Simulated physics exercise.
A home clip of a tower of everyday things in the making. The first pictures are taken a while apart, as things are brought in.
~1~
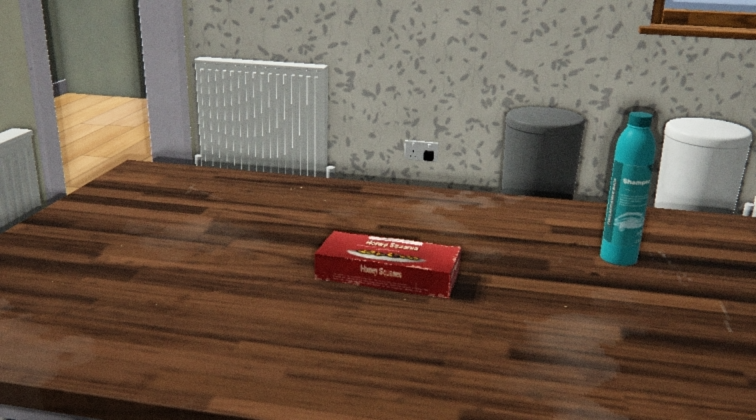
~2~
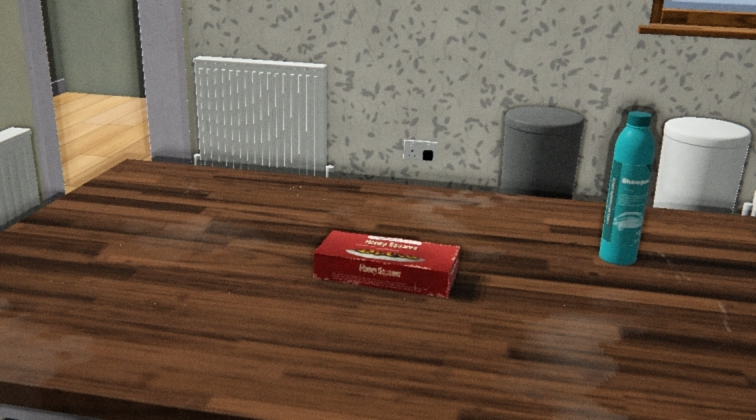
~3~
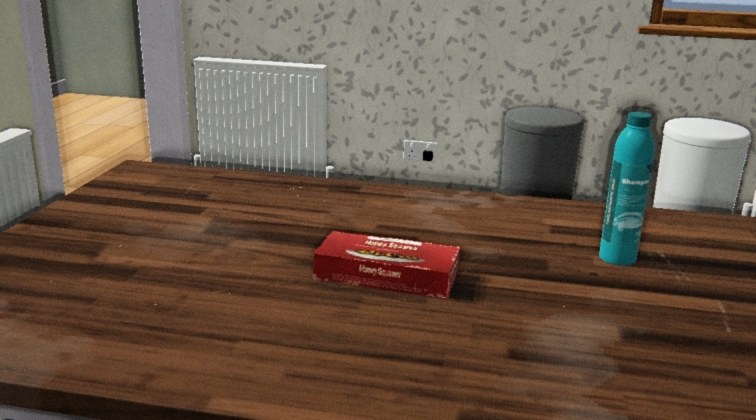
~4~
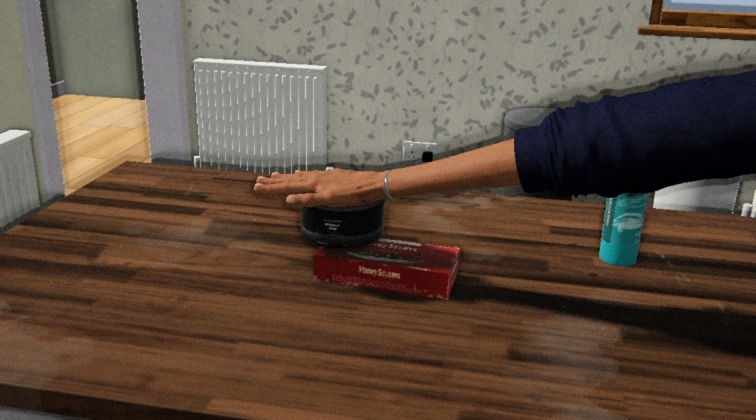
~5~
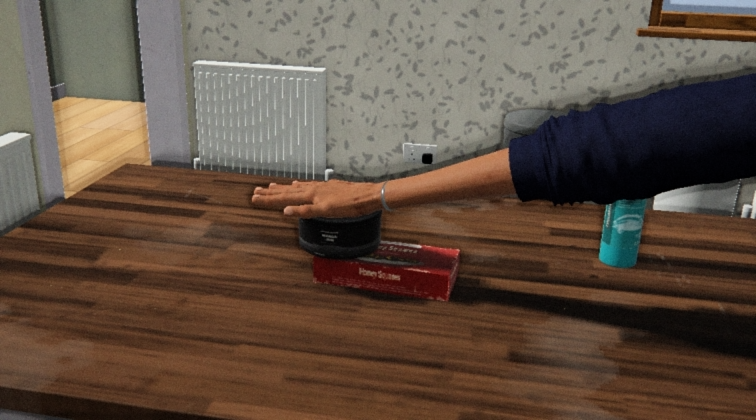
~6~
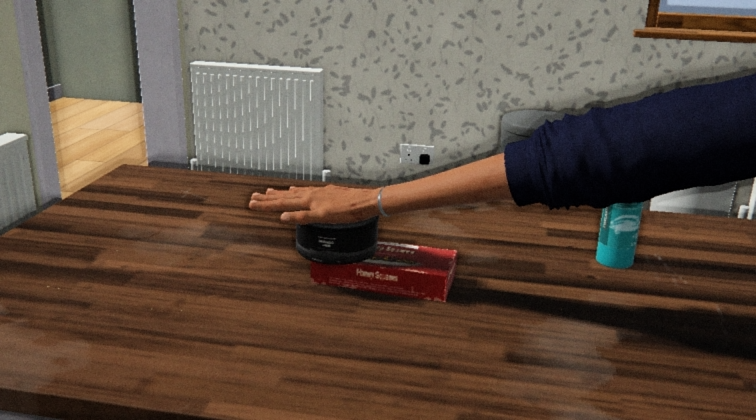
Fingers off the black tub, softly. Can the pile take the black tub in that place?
Outcome: The pile keeps its balance.
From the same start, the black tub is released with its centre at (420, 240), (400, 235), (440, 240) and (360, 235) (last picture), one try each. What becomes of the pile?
First try: It stays up; second try: It stays up; third try: It keeps its balance; fourth try: It holds.
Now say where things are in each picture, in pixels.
In the first picture, the last thing is not in view yet; red packet (388, 263).
In the second picture, the last thing is not in view yet; red packet (388, 262).
In the third picture, the last thing is not in view yet; red packet (388, 263).
The fourth picture shows still above its spot; black tub (342, 214); red packet (387, 264).
The fifth picture shows still above its spot; black tub (340, 225); red packet (387, 266).
The sixth picture shows set down, still held; black tub (337, 230); red packet (385, 267).
Then, 1.00 s after the last picture, nothing has stirred.
Then, 2.10 s after the last picture, black tub resting near (336, 231).
At rest, all 3 in place. Seen from the same camera at the end, black tub near (336, 231). The pile stays up.
